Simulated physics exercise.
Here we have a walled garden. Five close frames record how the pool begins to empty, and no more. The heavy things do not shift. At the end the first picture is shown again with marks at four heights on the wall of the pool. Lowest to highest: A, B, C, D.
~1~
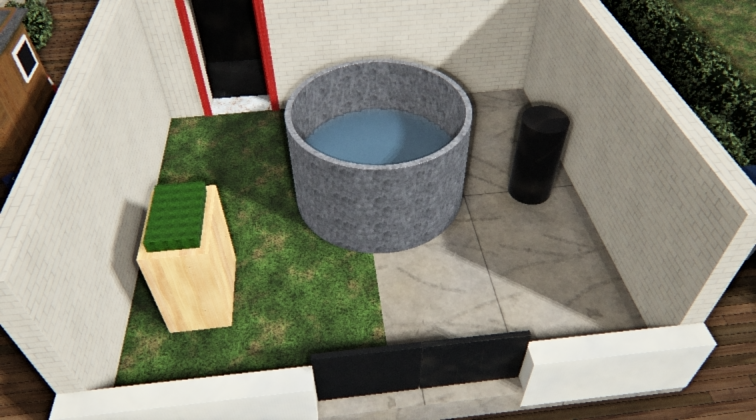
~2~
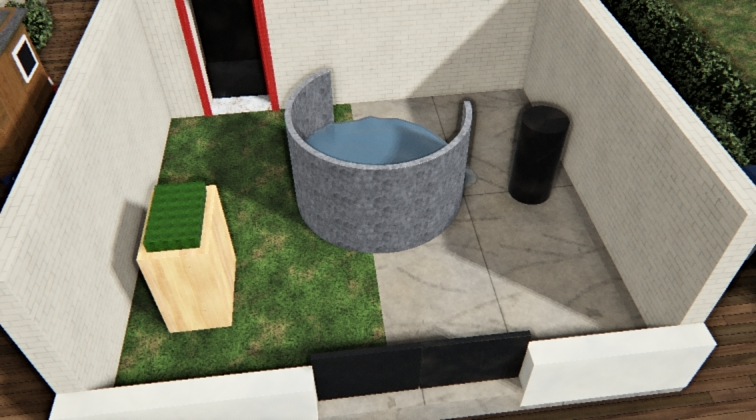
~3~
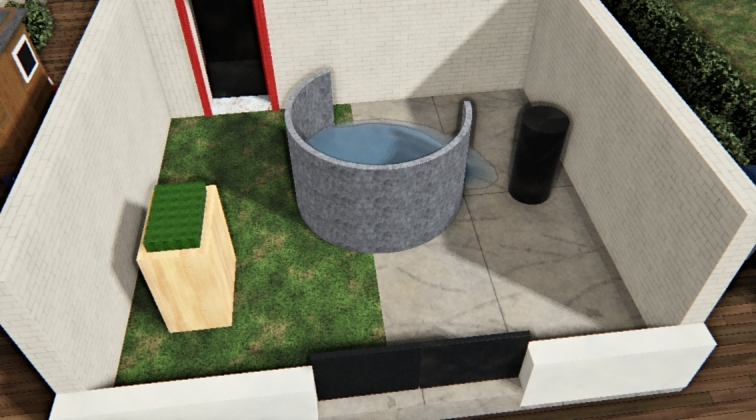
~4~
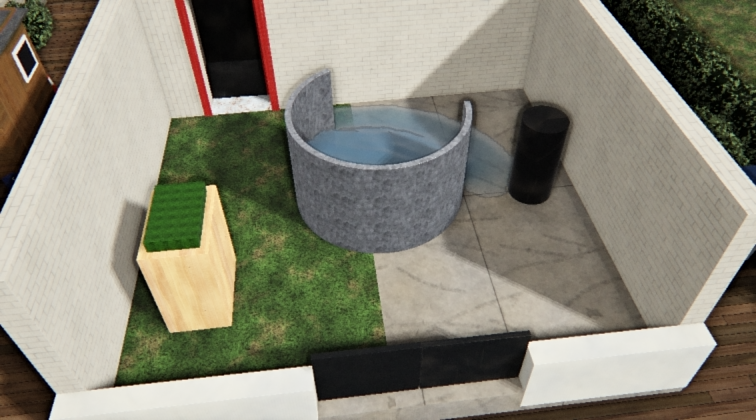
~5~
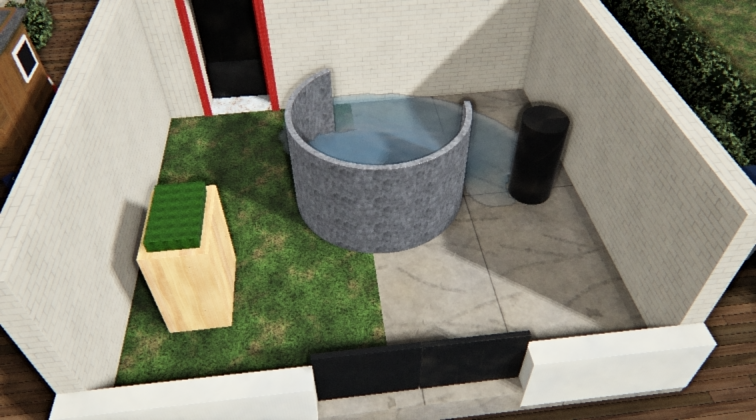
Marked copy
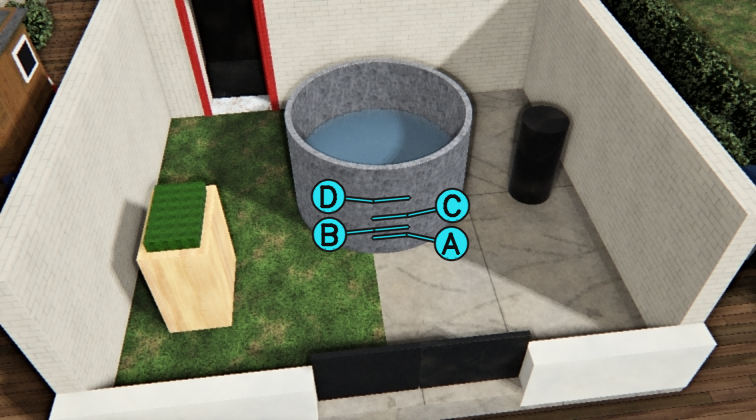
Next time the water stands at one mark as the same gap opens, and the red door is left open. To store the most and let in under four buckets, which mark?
Use line D.
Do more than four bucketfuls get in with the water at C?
No, that is safe.
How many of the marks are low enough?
All of them.
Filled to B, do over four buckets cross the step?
No, not at all.
In cyan, A at (390, 236); B at (390, 228); C at (390, 216); D at (390, 199); from the bottom up A, B, C, D.
With A, nothing gets over.
With B, nothing gets over.
With C, nothing gets over.
With D, a bucket or two gets in.
